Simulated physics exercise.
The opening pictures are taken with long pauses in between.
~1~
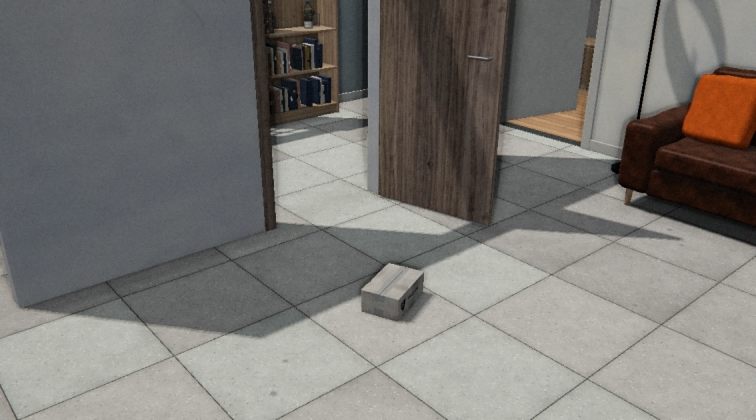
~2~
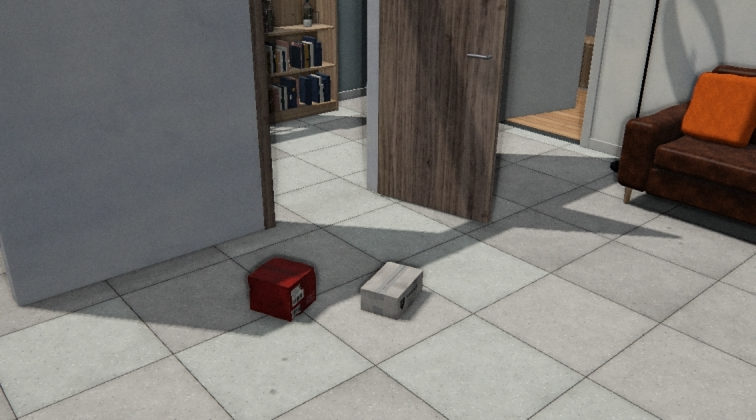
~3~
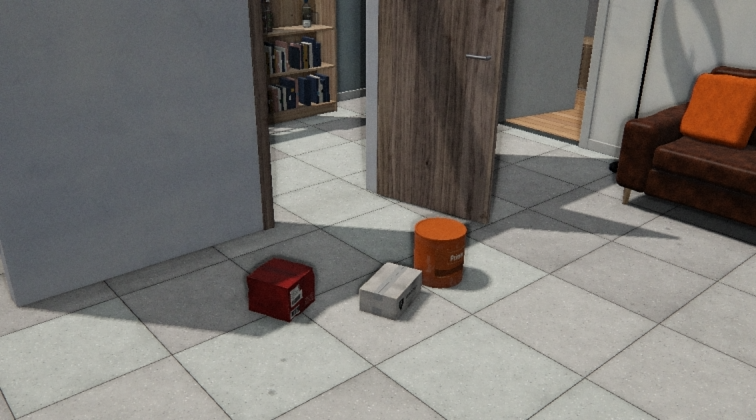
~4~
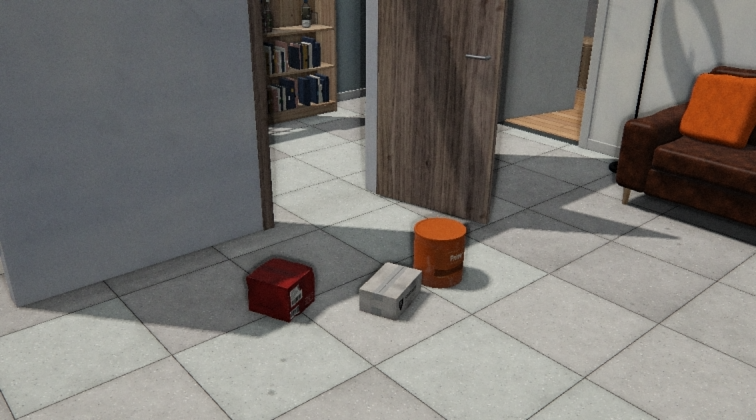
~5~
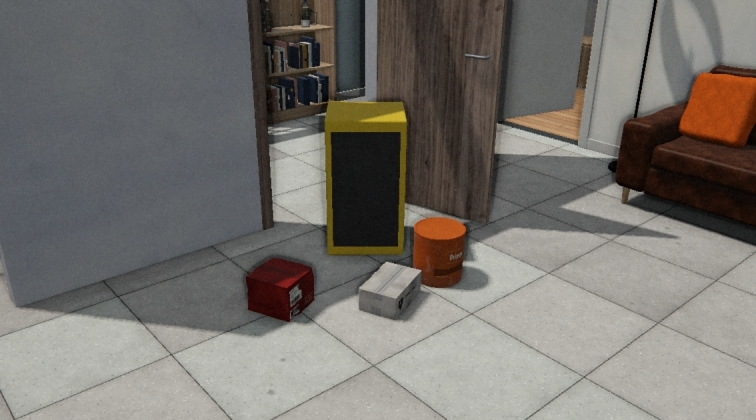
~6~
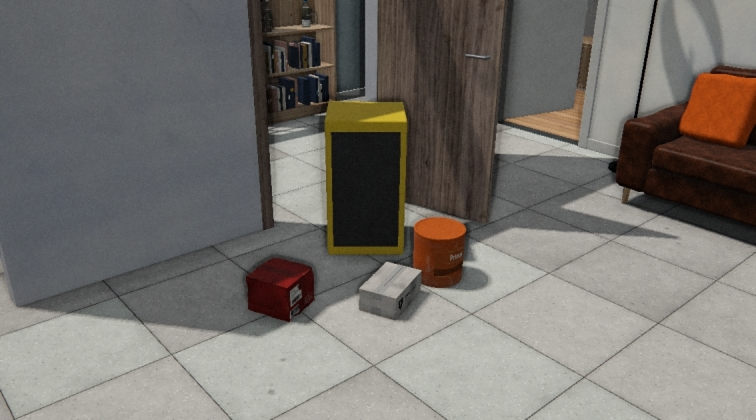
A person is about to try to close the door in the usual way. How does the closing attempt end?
Looks like the door gets held up short of the frame.
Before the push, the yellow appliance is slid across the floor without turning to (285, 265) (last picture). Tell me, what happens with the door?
After that, the door ends up flush.
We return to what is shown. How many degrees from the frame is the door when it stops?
Angle: About 65°.
Then, 0.50 s on from there, door 93° open.
Then, 0.70 s on from there, door 84° open.
Then, 1.00 s on from there, door 66° open.
In the end, door 66° open; all 4 unmoved. At the end, from the last picture's camera, yellow appliance near (365, 178).
